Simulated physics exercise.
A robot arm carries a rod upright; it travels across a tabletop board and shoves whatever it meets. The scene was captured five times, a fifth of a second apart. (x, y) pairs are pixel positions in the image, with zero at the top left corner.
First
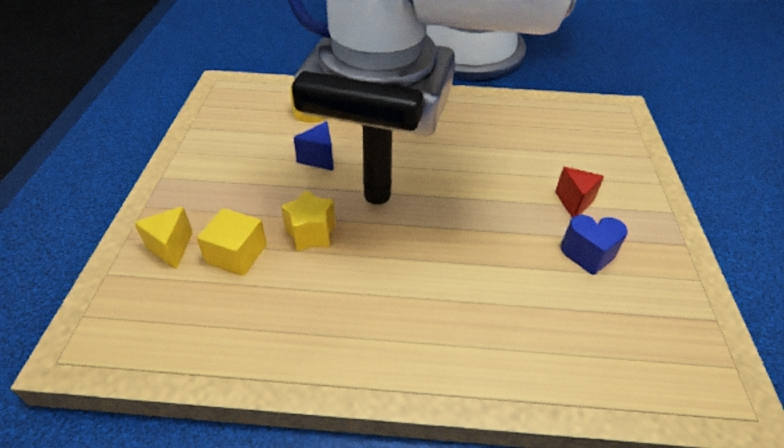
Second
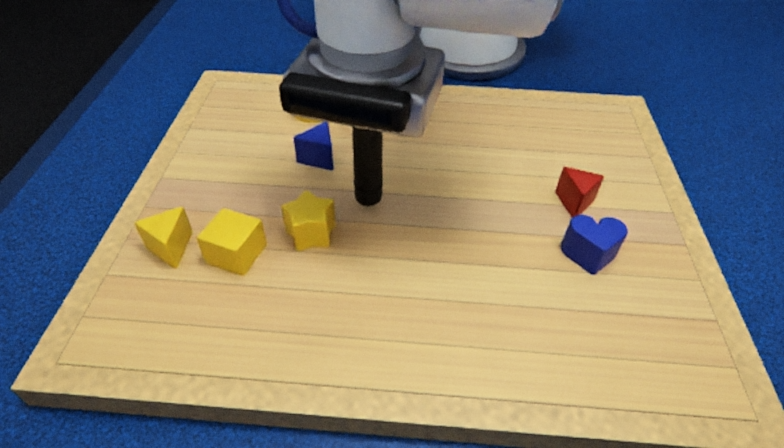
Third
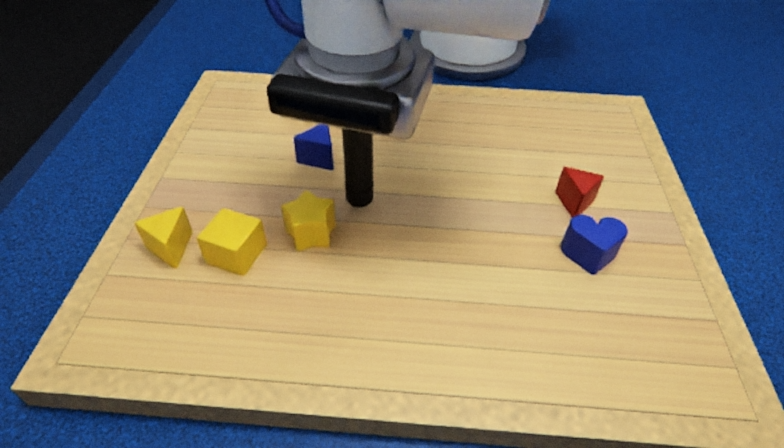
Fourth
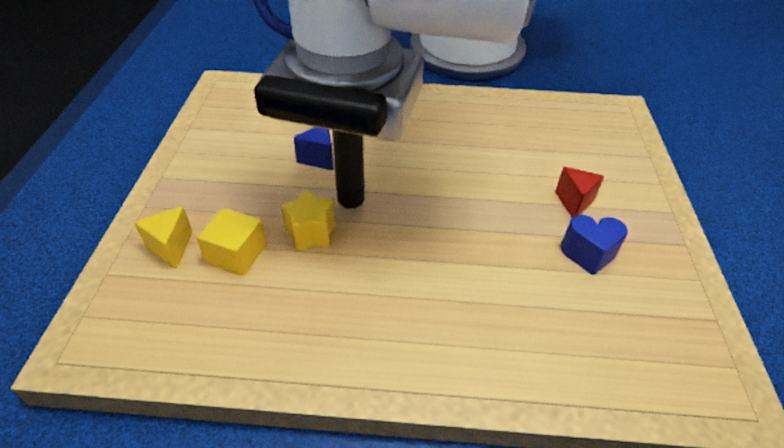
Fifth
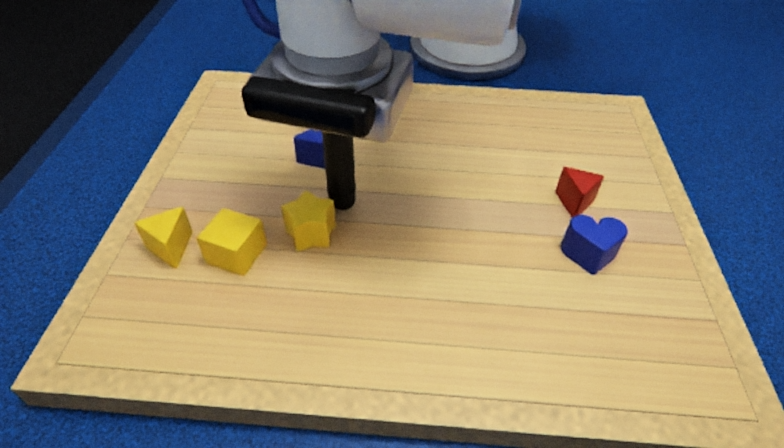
Robot arm with a black rod moving slightly left above a wooden board, near a yellow star-shaped block, coloured blocks staying still.
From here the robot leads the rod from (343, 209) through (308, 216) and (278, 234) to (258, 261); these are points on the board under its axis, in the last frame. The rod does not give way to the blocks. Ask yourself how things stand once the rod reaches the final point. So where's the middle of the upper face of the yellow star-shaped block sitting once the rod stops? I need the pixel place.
Its top middle is near (289, 240).
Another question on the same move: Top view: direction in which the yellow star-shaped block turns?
Prediction: Counterclockwise.
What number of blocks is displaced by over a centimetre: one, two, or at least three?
The answer is two blocks, counting only moves over 1 cm.
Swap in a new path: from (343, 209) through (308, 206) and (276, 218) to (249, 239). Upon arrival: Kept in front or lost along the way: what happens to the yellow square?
The rod pushes it to the end.
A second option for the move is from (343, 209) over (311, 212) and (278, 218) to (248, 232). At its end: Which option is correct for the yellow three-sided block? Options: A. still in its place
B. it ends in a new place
I'll go with A - still in its place.
On the path given first. One third of the way, rod (307, 209); yellow star-shaped block (299, 215), turned 25° anticlockwise.
Two thirds of the way, rod (277, 227); yellow star-shaped block (290, 230), turned 60° anticlockwise.
At the end, rod (257, 254); yellow square (209, 240), turned 40° clockwise; yellow star-shaped block (289, 240), turned 100° anticlockwise; blue three-sided block still.
